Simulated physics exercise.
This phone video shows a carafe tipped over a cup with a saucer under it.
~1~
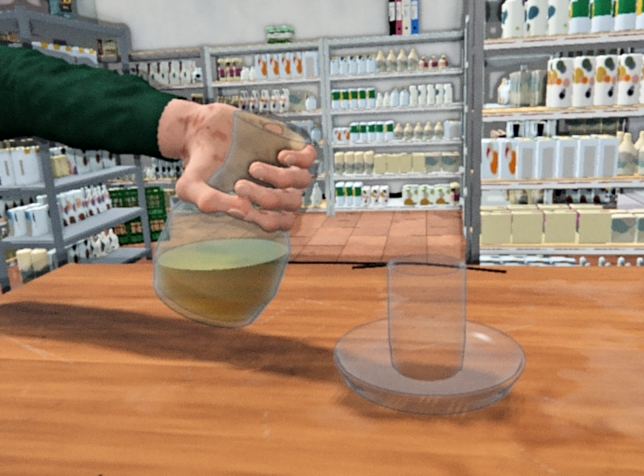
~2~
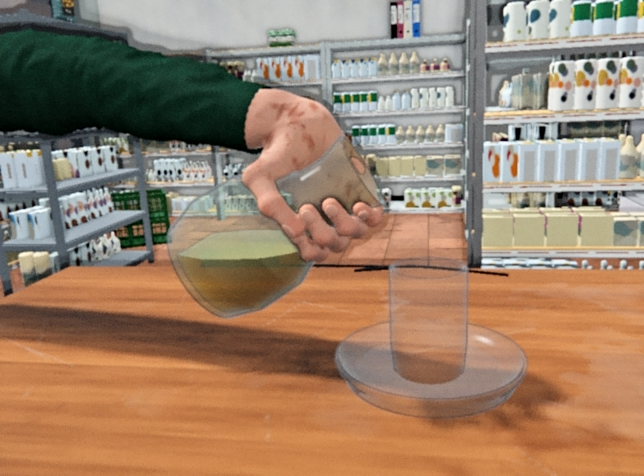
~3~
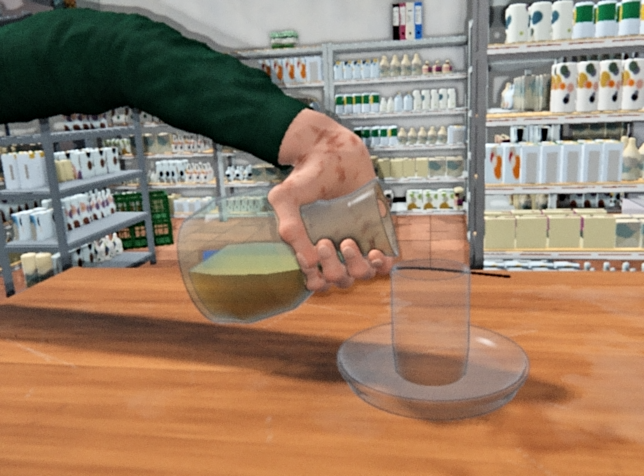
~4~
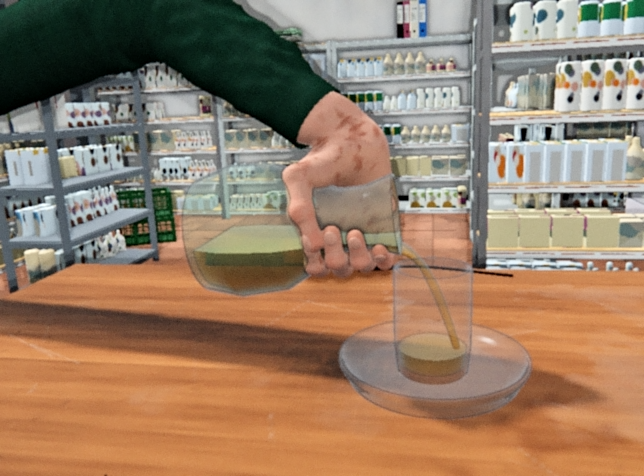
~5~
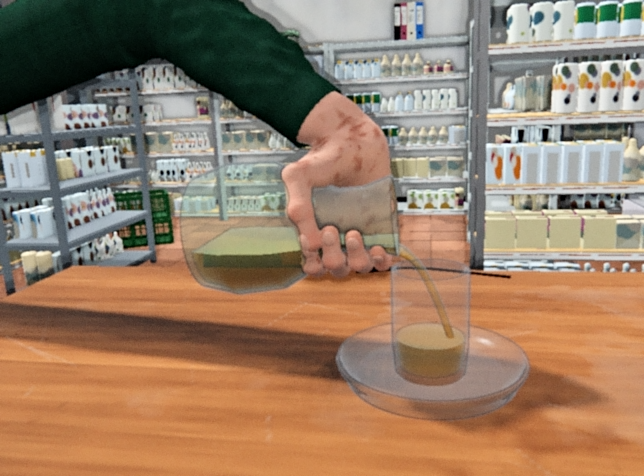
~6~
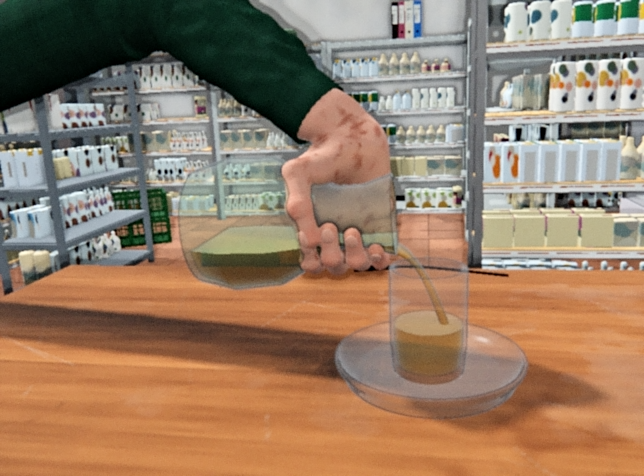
At first, a hand in a green sleeve holds a tilted carafe of yellowish liquid to the left of an empty clear cup on a saucer. The hand moves right and tips the carafe further, then a thin stream pours into the cup, filling it to about half.
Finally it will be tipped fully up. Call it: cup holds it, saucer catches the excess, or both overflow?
The saucer catches the excess.
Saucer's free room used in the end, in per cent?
About 60 in a hundred.
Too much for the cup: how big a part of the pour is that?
Around 35 per cent.
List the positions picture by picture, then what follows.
In the first picture, the carafe is on its way; carafe (239, 213) tipped 25° with all of its load; cup (426, 312) empty; saucer (427, 403) dry.
The second picture shows the apple juice nears the lip; carafe (283, 220) tipped 60° with all of its load; cup (428, 315) empty.
The third picture shows the apple juice nears the lip; carafe (297, 243) tipped 75° with all of its load; cup (430, 317) empty.
The fourth picture shows pouring; carafe (302, 224) tipped 85° with nearly all of its load; cup nearly empty, surface at (432, 346).
The fifth picture shows pouring; carafe (300, 223) tipped 85° with about three quarters of its load; cup (430, 317) about a third full.
The sixth picture shows pouring; carafe (299, 220) tipped 85° with about three quarters of its load; cup about half full, surface at (428, 323); saucer (428, 406) dry.
A moment on, the cup is nearly full; the saucer is dry.
Further on, the cup is full to the brim; the saucer is wet, with room to spare.
When it is over, the cup is full to the brim; the saucer is wet, with room to spare.
